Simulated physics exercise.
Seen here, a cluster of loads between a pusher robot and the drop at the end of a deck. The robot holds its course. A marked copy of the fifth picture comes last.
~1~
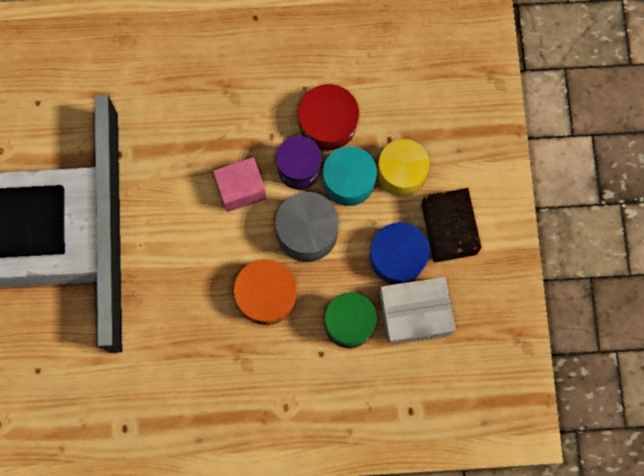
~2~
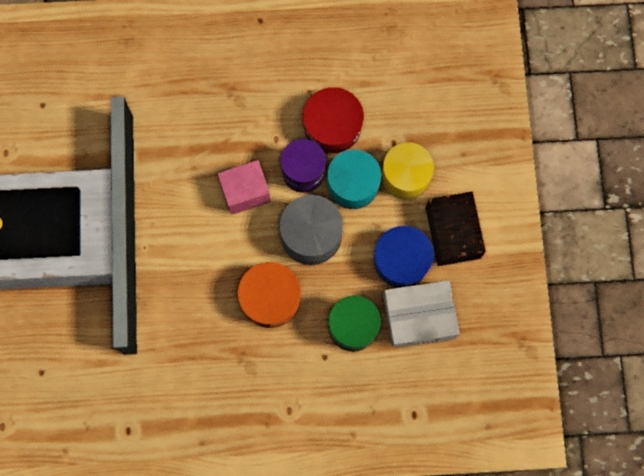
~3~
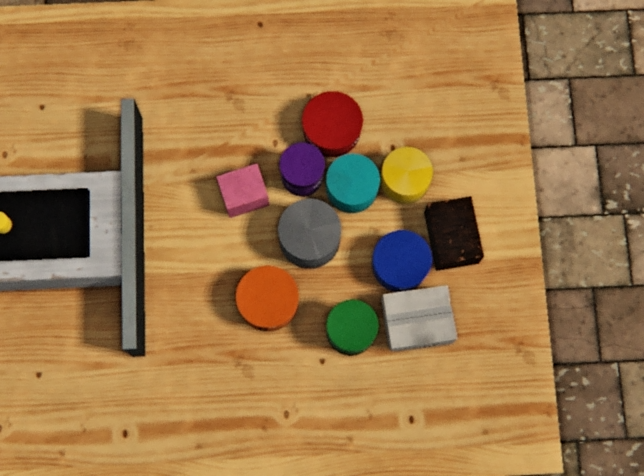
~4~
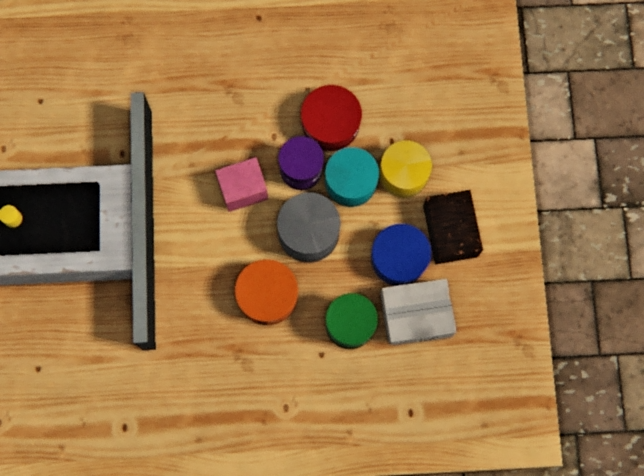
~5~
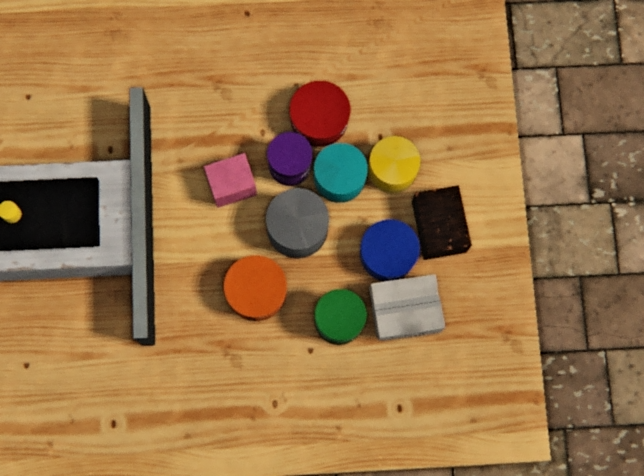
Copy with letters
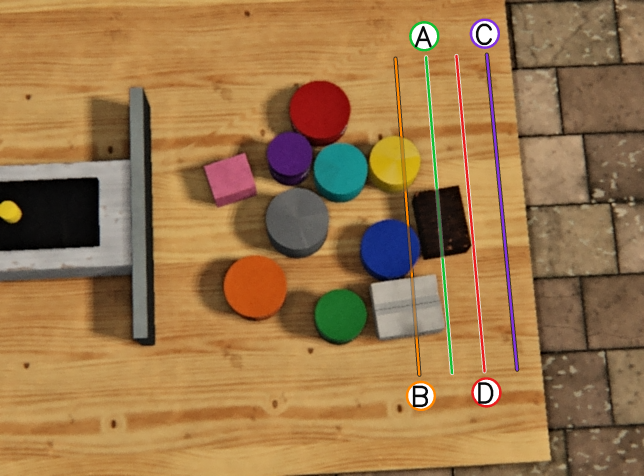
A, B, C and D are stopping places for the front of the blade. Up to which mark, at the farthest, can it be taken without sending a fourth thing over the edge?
Stop at A.
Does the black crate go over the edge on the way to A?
Yes.
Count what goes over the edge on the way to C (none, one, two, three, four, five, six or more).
Six or more.
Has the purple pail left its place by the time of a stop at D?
By then, yes.
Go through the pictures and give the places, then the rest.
The first frame shows orange pail (266, 293); green pail (350, 322); black crate (451, 226).
The second frame shows robot (37, 223); purple pail (303, 166).
The third frame shows robot (47, 224); pink crate (243, 191).
The fourth frame shows robot (57, 218); yellow canister (406, 170).
The fifth frame shows robot (56, 213); grey canister (298, 223); blue pail (389, 251); orange pail (256, 289).
On the marked copy, A at (439, 210); B at (407, 211); C at (501, 207); D at (470, 208).
Taking A. A third of the way, robot (167, 208); yellow canister (412, 166); red pail (326, 108).
Two thirds of the way, robot (277, 203); yellow canister (469, 147); black crate (474, 211).
When it is over, robot (359, 199); black crate over the edge; yellow canister (515, 116); one fallen.
As for the rest, B is within the limit but short; C drops seven; D drops four.
